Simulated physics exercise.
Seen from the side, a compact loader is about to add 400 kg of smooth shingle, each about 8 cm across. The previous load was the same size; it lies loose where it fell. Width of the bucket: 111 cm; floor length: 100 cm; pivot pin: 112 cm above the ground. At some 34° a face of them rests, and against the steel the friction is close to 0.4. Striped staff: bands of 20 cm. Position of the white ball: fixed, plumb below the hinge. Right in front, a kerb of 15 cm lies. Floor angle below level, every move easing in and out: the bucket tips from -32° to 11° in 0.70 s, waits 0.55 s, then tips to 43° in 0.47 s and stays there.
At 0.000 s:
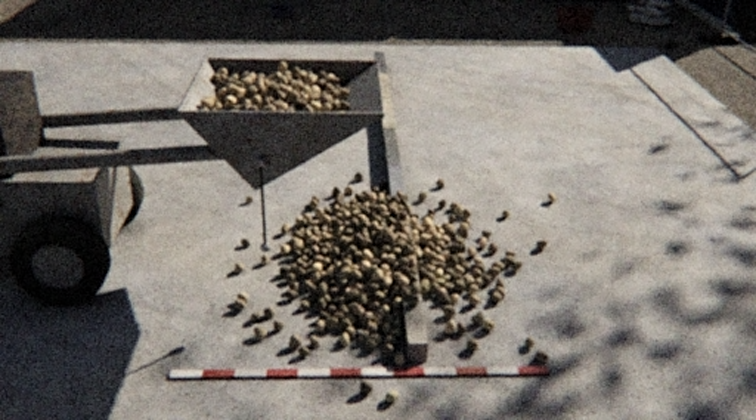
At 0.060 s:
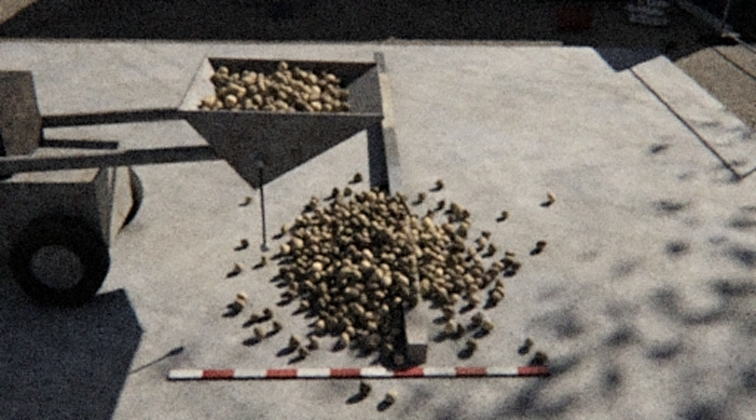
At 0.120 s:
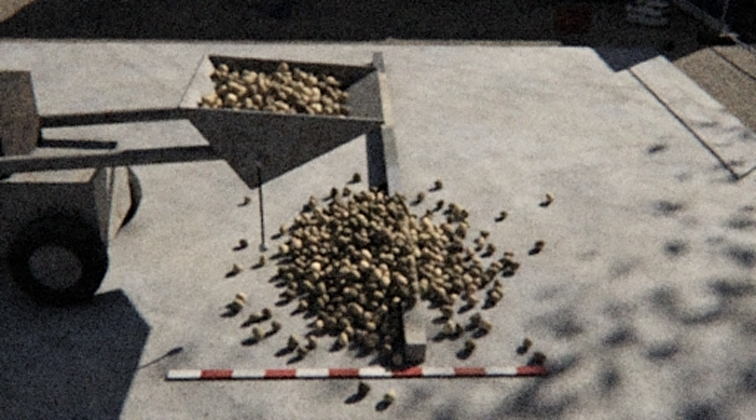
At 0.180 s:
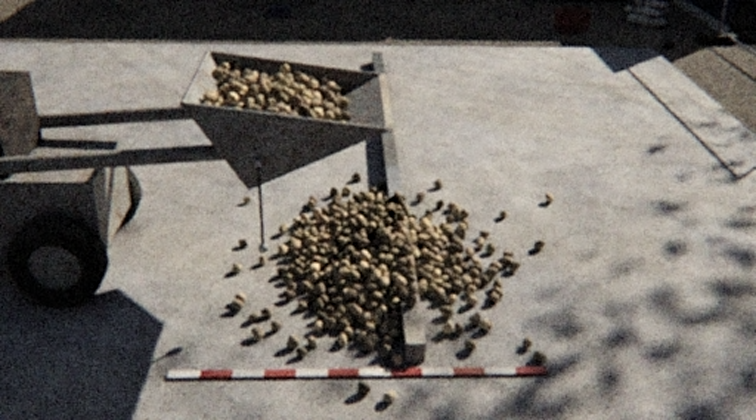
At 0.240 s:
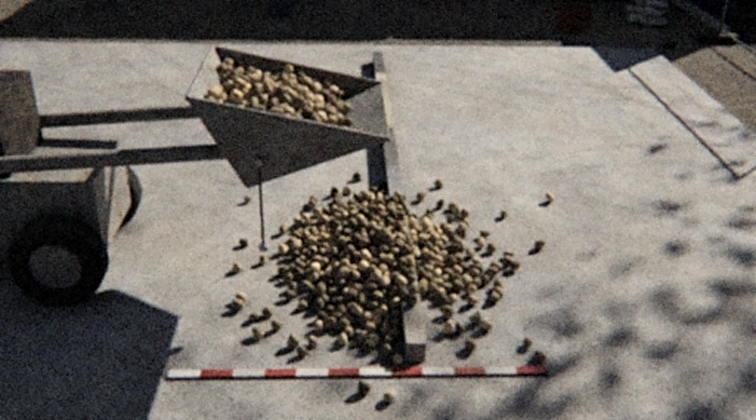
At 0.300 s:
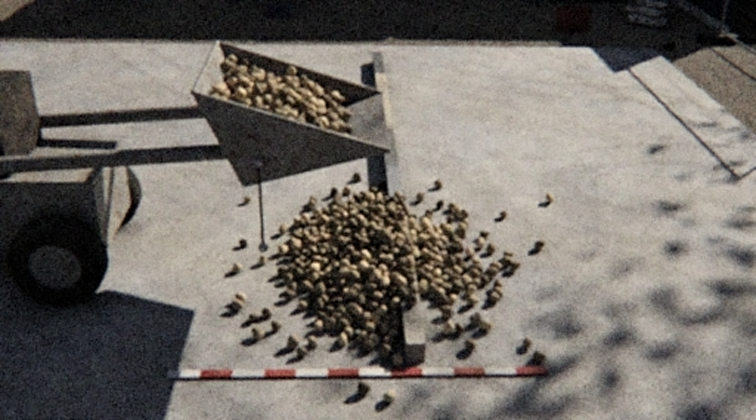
A loader's bucket full of smooth stones slowly tilting forward to the right above a loose stone pile straddling a low kerb.
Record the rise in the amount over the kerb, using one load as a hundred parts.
Rise: About 39 parts in every hundred.
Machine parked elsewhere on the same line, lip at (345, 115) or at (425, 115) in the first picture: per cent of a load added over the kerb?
10 % and 75 %.
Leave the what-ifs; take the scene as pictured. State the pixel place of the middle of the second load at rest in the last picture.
Around (382, 244).
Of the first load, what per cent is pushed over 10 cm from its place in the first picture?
About 15 %.
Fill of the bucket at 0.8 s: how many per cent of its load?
About 100 percent.
After 0.5 s the floor is at 4°; in per cent of one load, 100 in the bucket, 82 on this side of the kerb, 18 over the kerb; the foremost stones are at (523, 262).
After 0.8 s the floor is at 11°; in per cent of one load, 100 in the bucket, 82 on this side of the kerb, 18 over the kerb; the foremost stones are at (523, 262).
After 2.2 s the floor is at 43°; in per cent of one load, 9 in the bucket, 145 on this side of the kerb, 46 over the kerb; the foremost stones are at (534, 255).
After 4.8 s the floor is at 43°; in per cent of one load, 0 in the bucket, 144 on this side of the kerb, 56 over the kerb; the foremost stones are at (549, 257). Net gain over the kerb, 39.
